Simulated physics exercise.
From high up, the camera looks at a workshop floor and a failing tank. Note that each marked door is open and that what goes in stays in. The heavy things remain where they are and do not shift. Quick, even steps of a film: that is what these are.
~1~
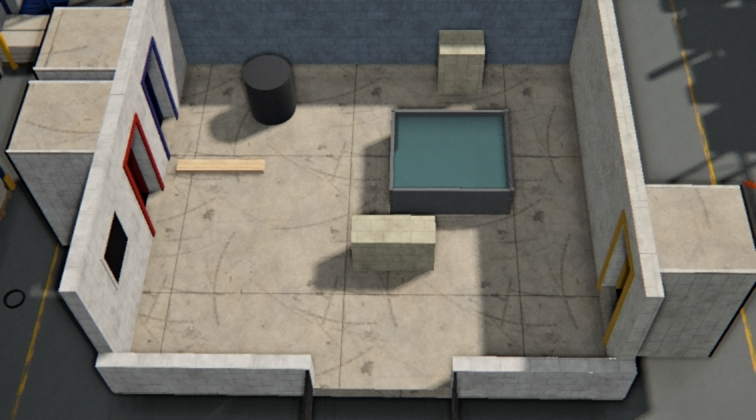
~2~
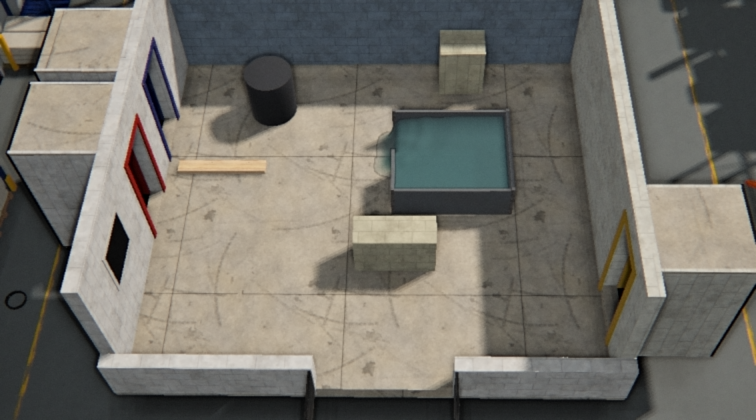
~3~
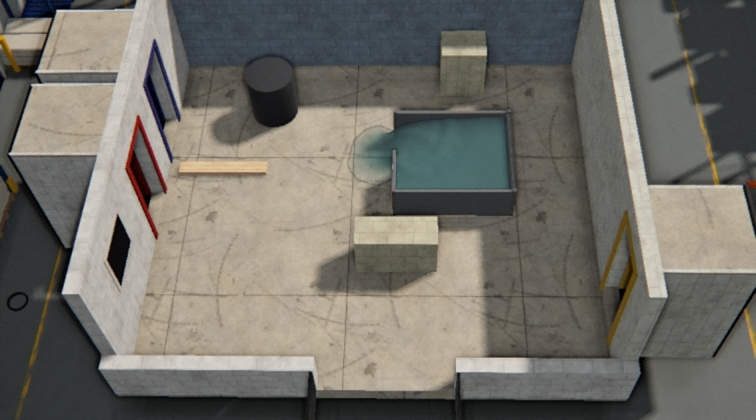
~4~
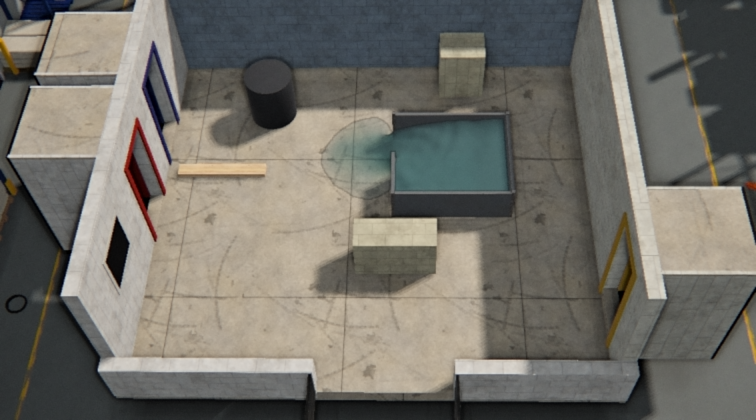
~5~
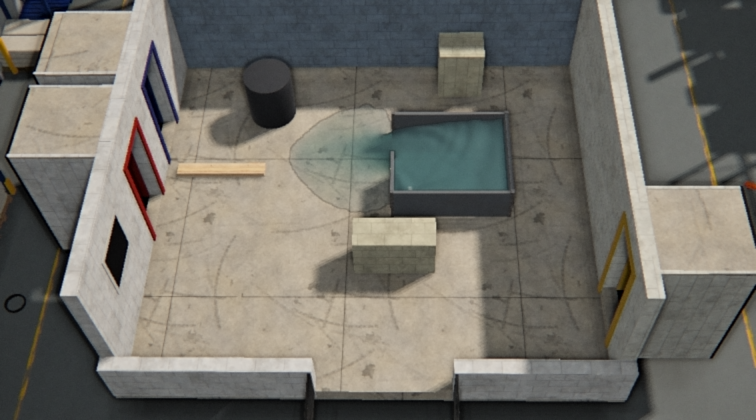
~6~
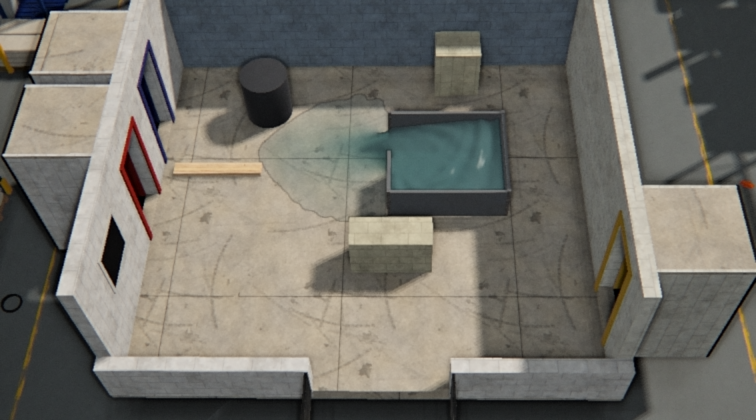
In this clip, seen from high above a workshop floor, an open dark-walled tank of teal water sits whole and still, then water pours through a gap in its left side and spreads leftward across the floor in a widening sheet.
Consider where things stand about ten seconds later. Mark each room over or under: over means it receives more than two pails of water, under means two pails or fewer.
Red door - over; blue door - over; yellow door - under.
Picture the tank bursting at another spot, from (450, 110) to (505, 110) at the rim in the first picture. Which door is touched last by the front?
That is the red one.
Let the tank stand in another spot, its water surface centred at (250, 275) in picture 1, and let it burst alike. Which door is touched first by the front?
It's the red door.
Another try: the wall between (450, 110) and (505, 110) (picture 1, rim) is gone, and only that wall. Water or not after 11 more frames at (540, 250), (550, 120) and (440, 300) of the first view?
Respectively: Parched, drenched and parched.
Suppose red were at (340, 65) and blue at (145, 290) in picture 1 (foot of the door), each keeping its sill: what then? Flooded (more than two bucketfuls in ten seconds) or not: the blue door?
Blue: Comes in low.
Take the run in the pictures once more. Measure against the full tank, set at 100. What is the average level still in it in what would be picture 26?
About 44 per cent.
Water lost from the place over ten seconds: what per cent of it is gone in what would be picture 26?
It should be close to 60 percent by then.
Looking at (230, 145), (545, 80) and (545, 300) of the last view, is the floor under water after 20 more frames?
As listed: Wet, no water, not flooded.
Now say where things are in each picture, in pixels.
The open tank at (450, 152) is whole and still, in the first picture.
The front is at (384, 136), out from the gap at (396, 146), in the second picture.
Water pours out at (397, 149) and has run to (356, 172), in the third picture.
The front is at (327, 166), out from the gap at (396, 151), in the fourth picture.
The front is at (296, 149), out from the gap at (395, 151), in the fifth picture.
The front is at (265, 148), out from the gap at (391, 150), in the sixth picture.
A moment on, water covers 20 % of the floor; the red door not reached, the blue door wet at the sill, nothing in, the yellow door not reached.
Next, water covers 30 % of the floor; the red door under two buckets in, the blue door over two buckets in, the yellow door not reached.
Then, water covers 40 % of the floor; the red door over two buckets in, the blue door far over two buckets in, the yellow door not reached.
Later, water covers 50 % of the floor; the red door far over two buckets in, the blue door far over two buckets in, the yellow door not reached.
In the end, water covers 70 % of the floor; the red door far over two buckets in, the blue door far over two buckets in, the yellow door not reached.
